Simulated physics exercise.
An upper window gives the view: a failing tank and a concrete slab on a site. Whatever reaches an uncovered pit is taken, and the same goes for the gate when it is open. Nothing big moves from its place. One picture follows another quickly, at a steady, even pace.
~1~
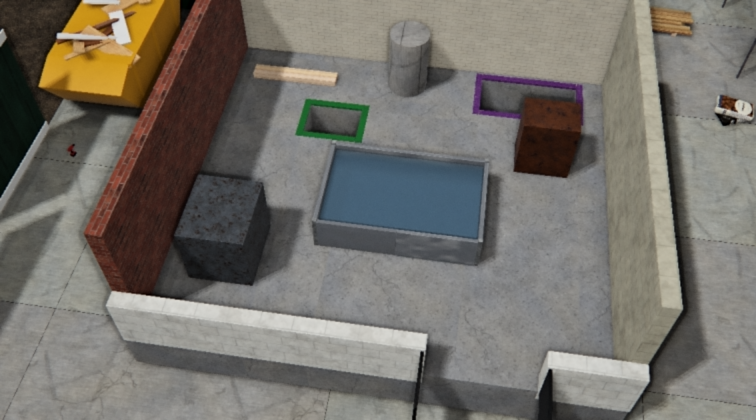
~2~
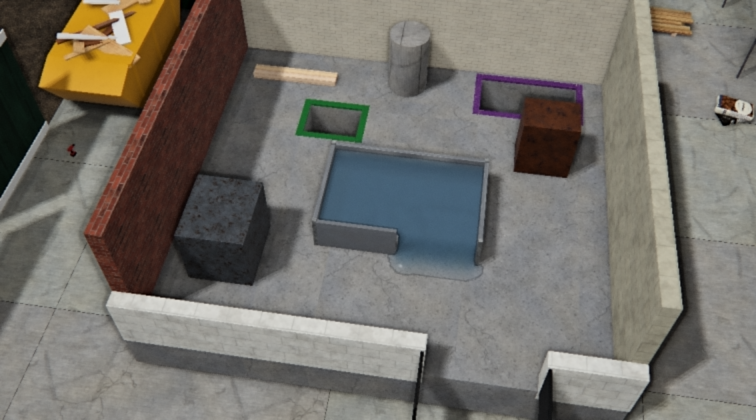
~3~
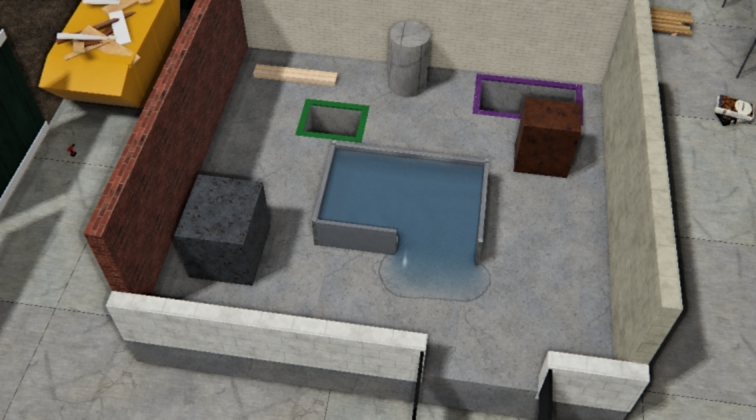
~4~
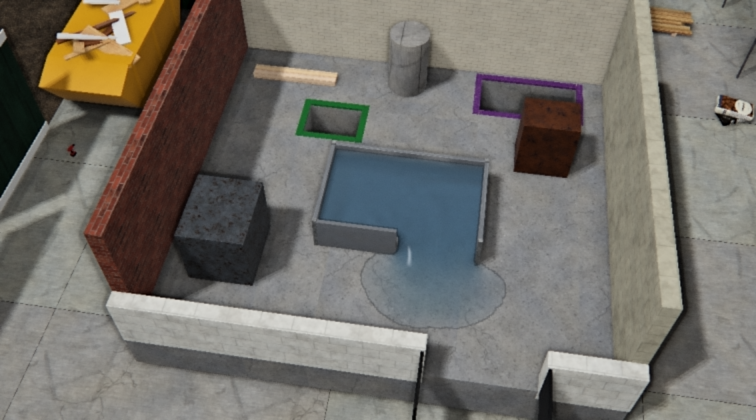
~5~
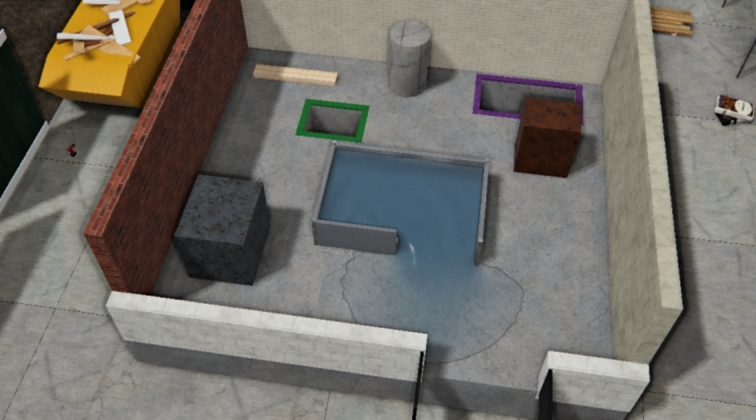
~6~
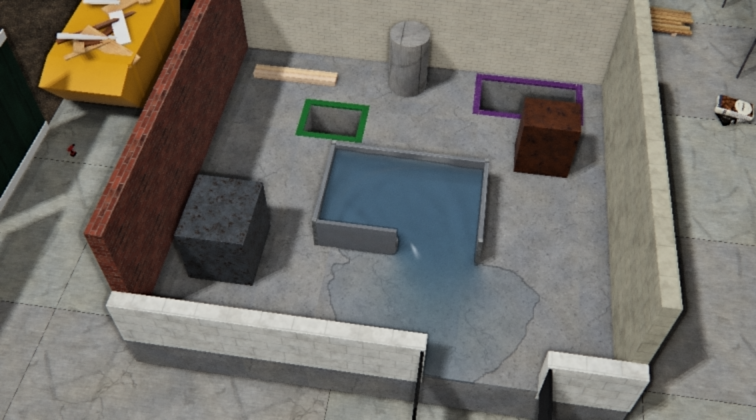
On a concrete slab, water pours from the tank's open front and spreads outward.
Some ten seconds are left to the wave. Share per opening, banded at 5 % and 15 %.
In order: Gate: Upwards of fifteen per cent; green pit: Short of a twentieth; purple pit: Short of a twentieth.
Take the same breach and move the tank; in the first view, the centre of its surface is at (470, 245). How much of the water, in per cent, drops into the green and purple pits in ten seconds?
Shares - green: 0 in a hundred, purple: 10 in a hundred.
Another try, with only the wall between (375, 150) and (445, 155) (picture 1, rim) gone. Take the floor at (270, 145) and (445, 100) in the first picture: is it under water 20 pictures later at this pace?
First point: Unwetted; second point: Inundated.
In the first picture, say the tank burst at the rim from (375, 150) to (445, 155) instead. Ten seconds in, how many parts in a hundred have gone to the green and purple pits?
Green 14 %, purple 40 %.
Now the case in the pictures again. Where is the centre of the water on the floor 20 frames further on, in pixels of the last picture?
Point: (394, 255).
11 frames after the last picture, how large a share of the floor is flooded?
About 25 %.
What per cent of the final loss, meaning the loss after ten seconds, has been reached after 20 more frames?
I'd put it near 55 in a hundred.
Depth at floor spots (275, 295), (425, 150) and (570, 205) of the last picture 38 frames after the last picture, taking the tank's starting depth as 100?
Taking the places in turn, I get roughly 4, 0 and 2 percent.
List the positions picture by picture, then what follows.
The tank at (403, 193) is whole and still, in the first frame.
Water pours out at (436, 251) and has run to (475, 273), in the second frame.
The front is at (478, 290), out from the gap at (435, 252), in the third frame.
The front is at (401, 318), out from the gap at (435, 252), in the fourth frame.
The front is at a hidden place, out from the gap at (435, 252), in the fifth frame.
The front is at a hidden place, out from the gap at (435, 252), in the sixth frame.
A moment on, water covers 15 % of the floor; the gate 5 %, the green pit 0 %, the purple pit 0 %.
Next, water covers 25 % of the floor; the gate 15 %, the green pit 0 %, the purple pit 0 %.
Then, water covers 35 % of the floor; the gate 27 %, the green pit 0 %, the purple pit 0 %.
Later, water covers 55 % of the floor; the gate 39 %, the green pit 0 %, the purple pit 0 %.
In the end, water covers 70 % of the floor; the gate 48 %, the green pit 2 %, the purple pit 1 %.
